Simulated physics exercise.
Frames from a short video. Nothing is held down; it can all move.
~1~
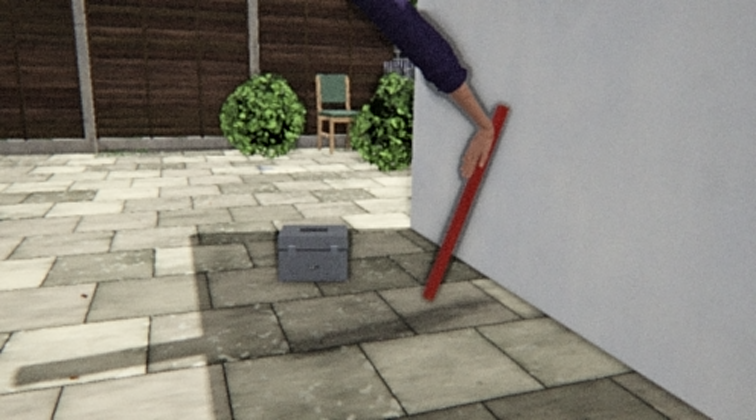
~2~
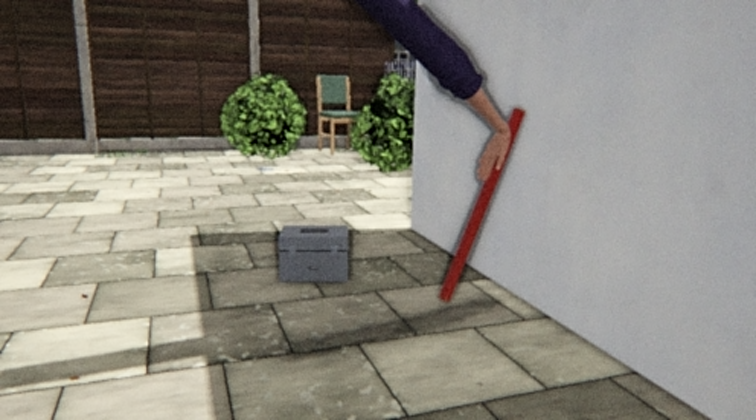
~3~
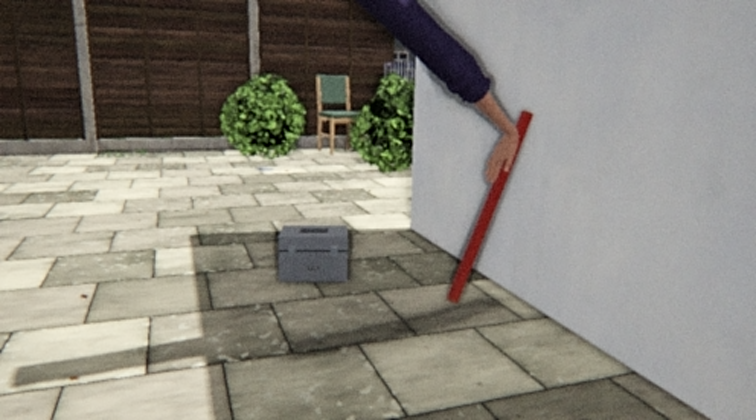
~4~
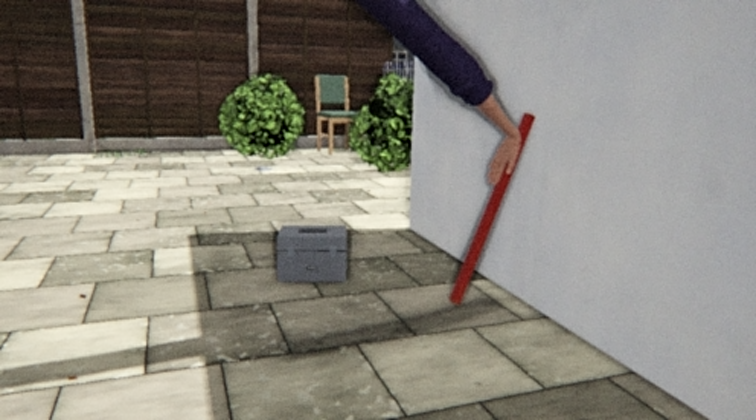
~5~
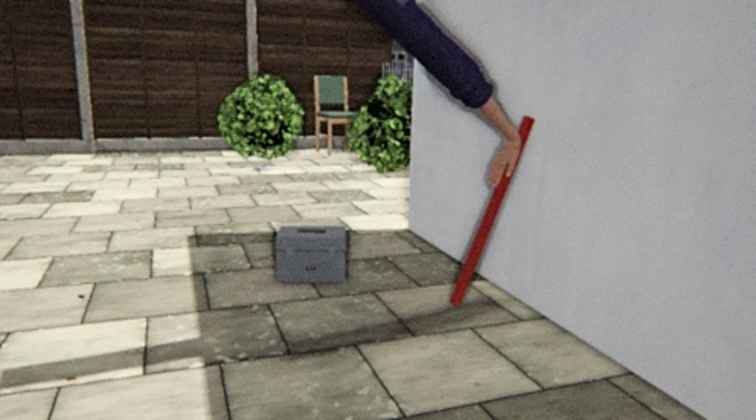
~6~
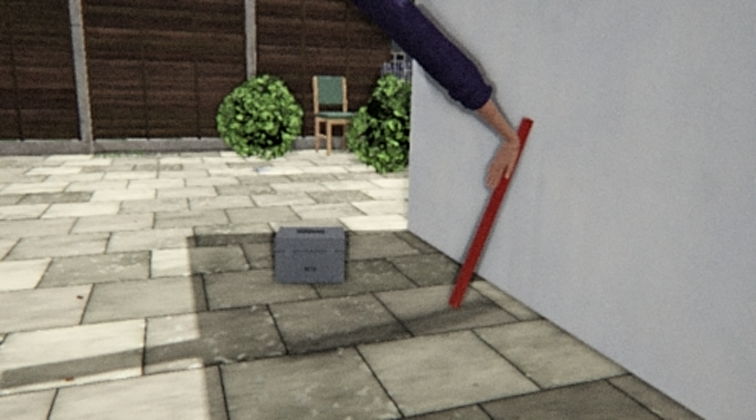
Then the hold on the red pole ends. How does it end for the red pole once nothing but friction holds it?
It stays motionless.
Then, 0.20 s later than the last frame, all is still.
Then, 0.50 s later than the last frame, red pole resting near (490, 214).
When it is over, both as before. End places, in pixels of the last picture, red pole near (490, 214). The pole remains leaning.
